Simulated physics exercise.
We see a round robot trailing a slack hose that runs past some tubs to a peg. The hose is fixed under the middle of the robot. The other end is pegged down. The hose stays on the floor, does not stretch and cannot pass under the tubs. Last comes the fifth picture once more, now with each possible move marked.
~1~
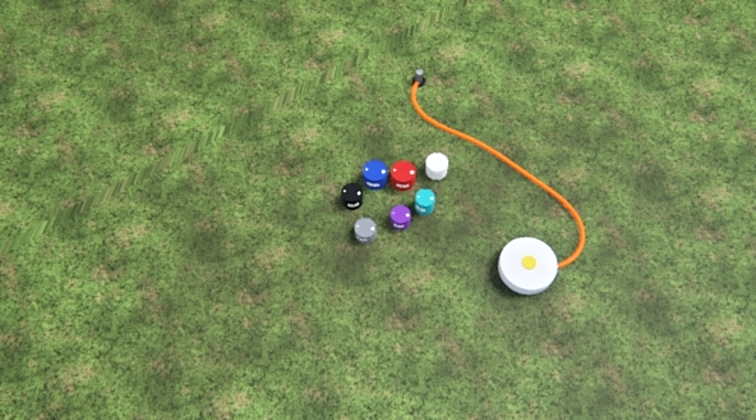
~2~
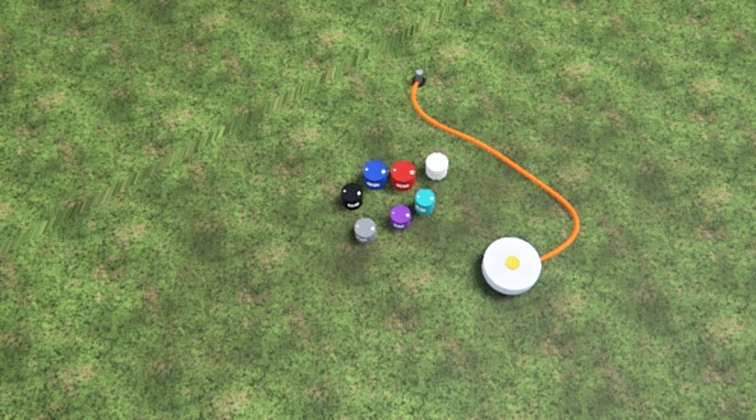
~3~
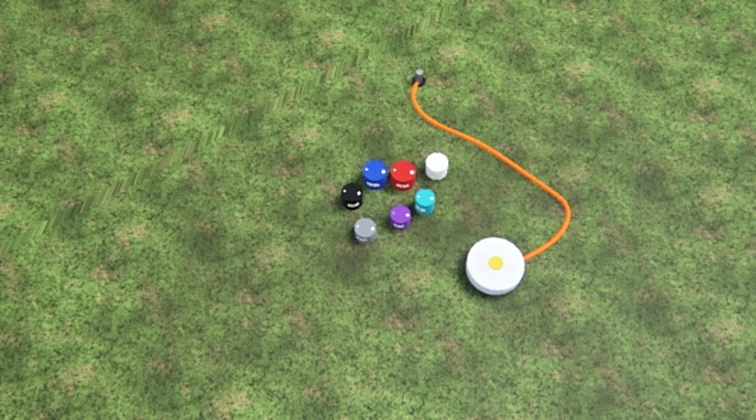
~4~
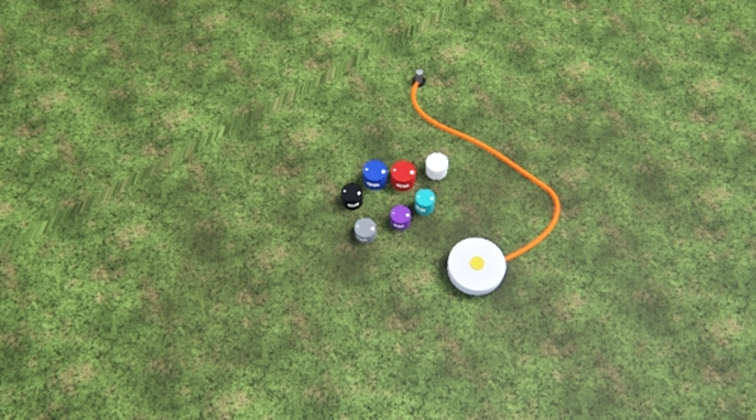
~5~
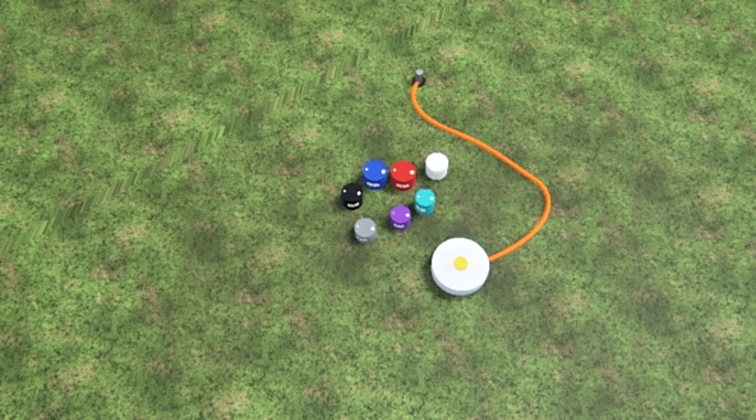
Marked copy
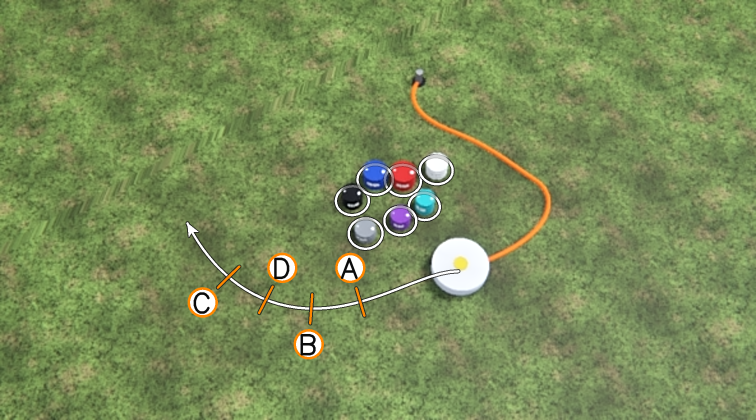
A patch of green grass with brown, bare spots is seen from high above, looking steeply down. Seven small tubs, blue, red, white, turquoise, purple, grey and black, sit in a loose ring near the middle, while a round white robot with a yellow centre trails an orange cord from a peg above. The robot slides steadily left below the tubs, the cord's bend shifting after it, while the tubs and camera stay still.
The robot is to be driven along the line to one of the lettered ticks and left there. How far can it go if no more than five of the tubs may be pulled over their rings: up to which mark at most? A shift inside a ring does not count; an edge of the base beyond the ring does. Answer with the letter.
Up to mark C.
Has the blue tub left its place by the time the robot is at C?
By then, no.
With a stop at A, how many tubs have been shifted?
The count is none.
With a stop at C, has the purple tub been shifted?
Yes.
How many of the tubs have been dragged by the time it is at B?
By then, none.
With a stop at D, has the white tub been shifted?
By then, yes.
On the marked copy, A at (360, 302); B at (311, 309); C at (229, 277); D at (266, 300); the route from (459, 271) via (297, 308) to (187, 223).
With C. Early on, robot (378, 293).
Further on, robot (291, 303).
At the end, robot (227, 273); turquoise tub (391, 193); purple tub (378, 206); grey tub (356, 220); white tub (406, 158); four over the rings.
As for the rest, A is within the limit but short; B is within the limit but short; D is within the limit but short.
